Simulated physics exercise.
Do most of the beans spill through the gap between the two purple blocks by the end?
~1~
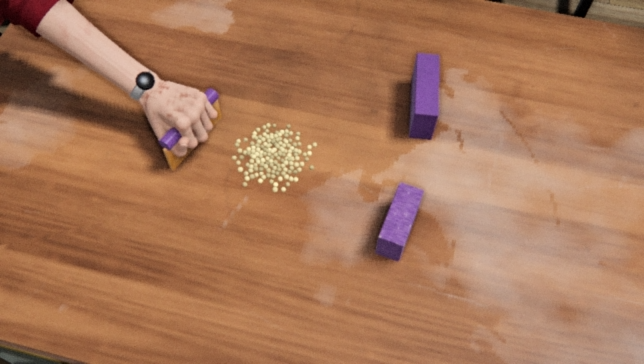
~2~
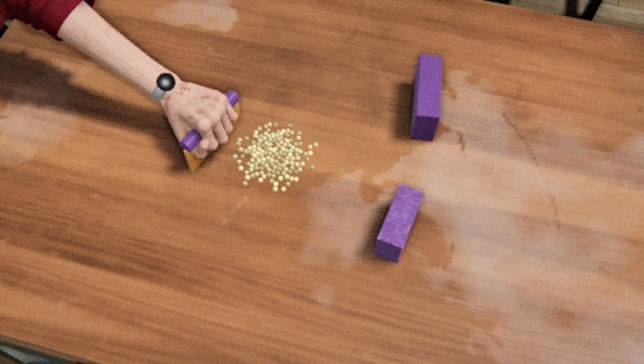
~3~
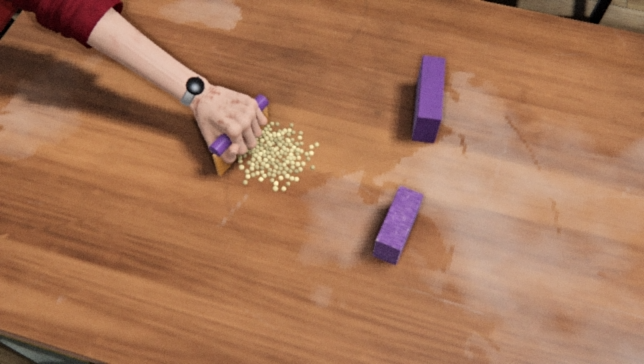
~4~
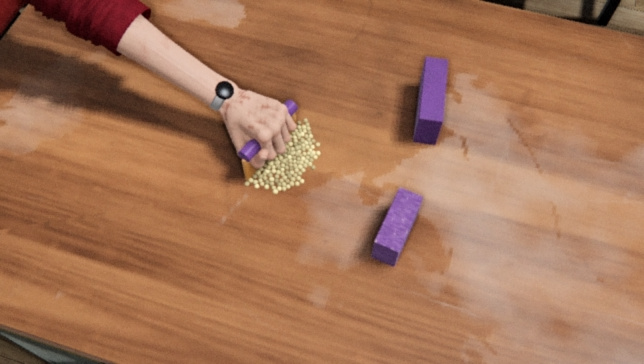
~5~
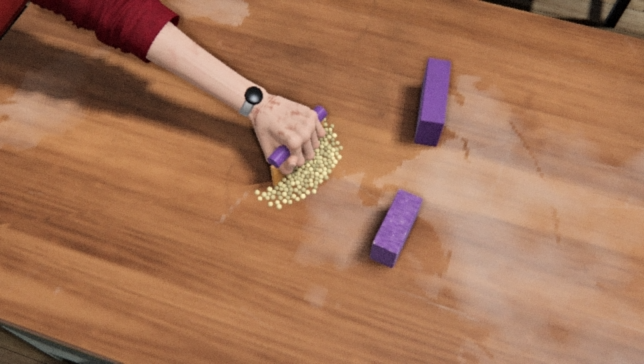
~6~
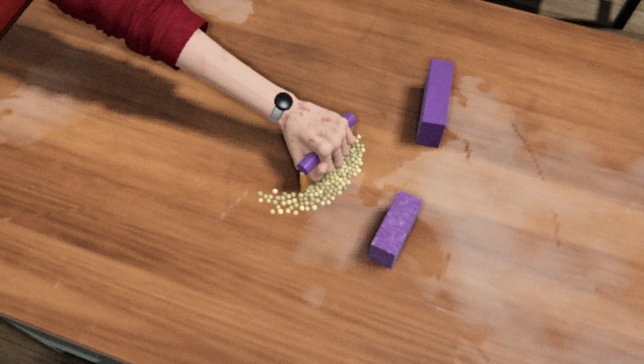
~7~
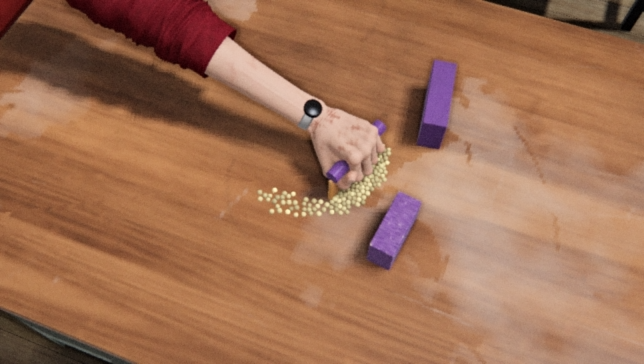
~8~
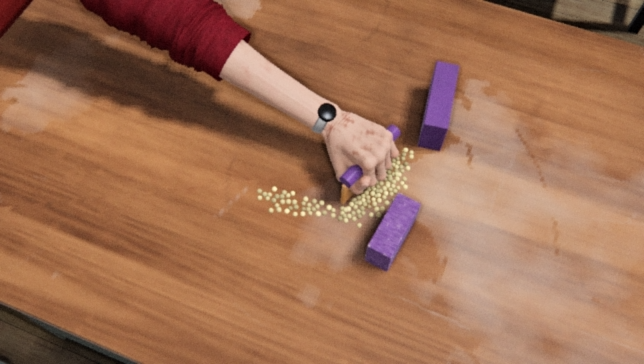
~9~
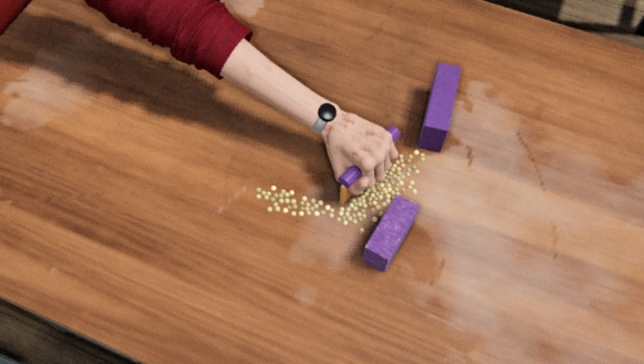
No, nearly all of the beans stay in front of the blocks, with only a few reaching the gap between them.
